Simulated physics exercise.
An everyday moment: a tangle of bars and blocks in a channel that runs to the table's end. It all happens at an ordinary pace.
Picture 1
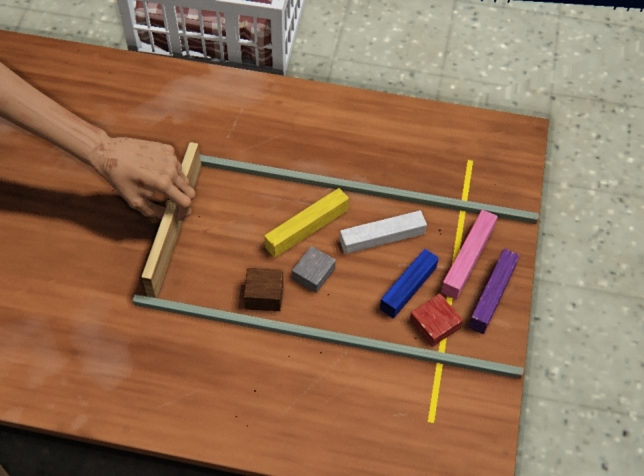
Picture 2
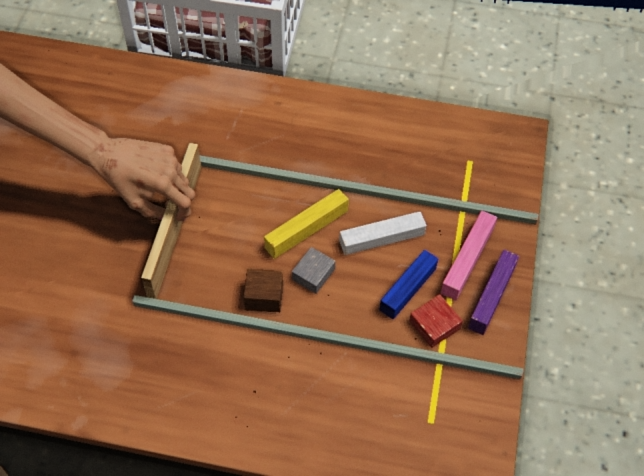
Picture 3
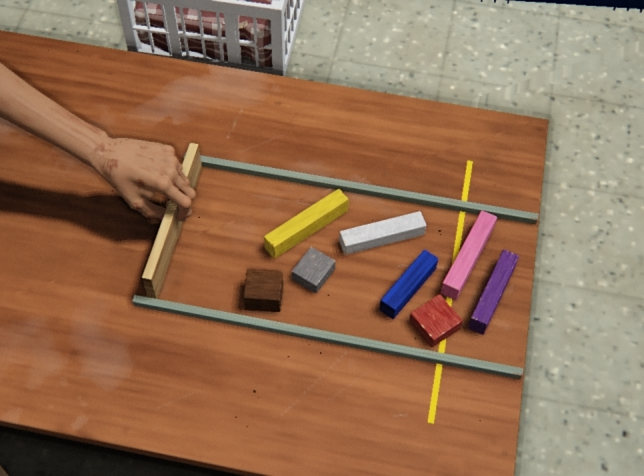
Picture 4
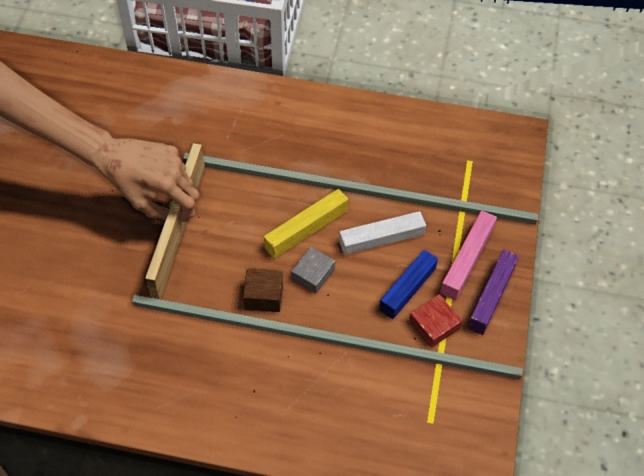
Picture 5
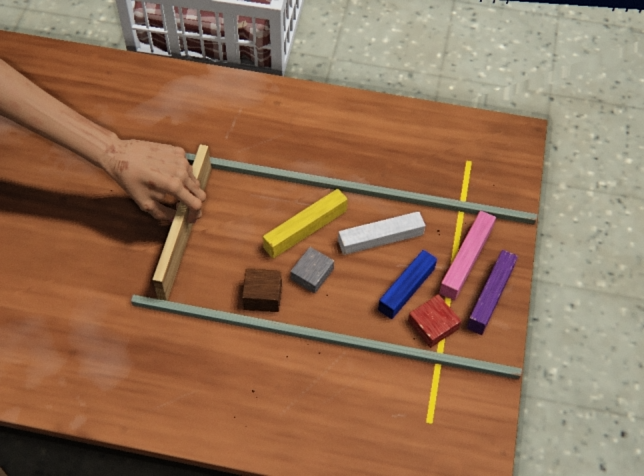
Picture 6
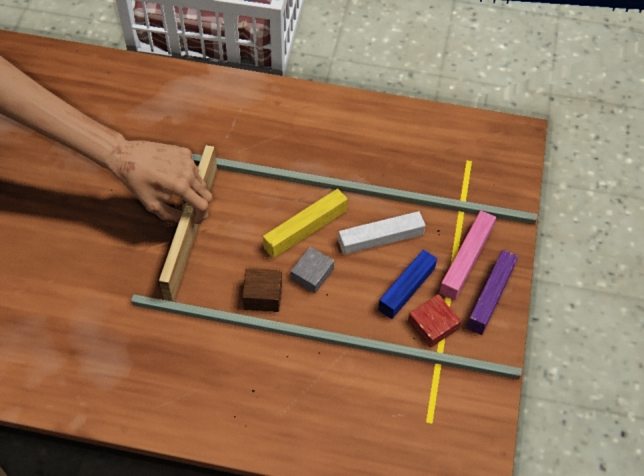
A hand reaches in from the left over a wooden table seen from above at an angle, gripping a pale board set across a channel between two grey-green strips. Inside lie a yellow bar, brown and grey blocks, a white bar, a blue stick, a red block, and pink and purple bars near a yellow tape line at right. The hand slides the board slightly rightward, while the pieces and camera stay still.
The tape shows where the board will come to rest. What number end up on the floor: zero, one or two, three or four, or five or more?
The number that fall off is one or two.
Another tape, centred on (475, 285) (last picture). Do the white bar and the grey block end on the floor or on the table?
The white bar stays on; the grey block remains up.
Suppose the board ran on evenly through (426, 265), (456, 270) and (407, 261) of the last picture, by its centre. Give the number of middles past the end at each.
Place by place, 0, 2 and 0.
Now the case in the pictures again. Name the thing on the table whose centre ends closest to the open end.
It is the pink bar.
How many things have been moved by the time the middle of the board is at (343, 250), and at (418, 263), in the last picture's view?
4 and 8.
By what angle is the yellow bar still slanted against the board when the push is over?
Some 0 degrees.
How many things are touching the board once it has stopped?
That makes 3.
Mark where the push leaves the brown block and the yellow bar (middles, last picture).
Near (461, 337) and (465, 246).
Soon after, none off yet; purple bar at rest near (493, 292); pink bar at rest near (468, 255); red block at rest near (435, 321).
After that, none off yet; purple bar at rest near (493, 292); pink bar at rest near (468, 255); red block moving near (442, 322).
In the end, the number that fall off is one or two; gone, red block and purple bar.
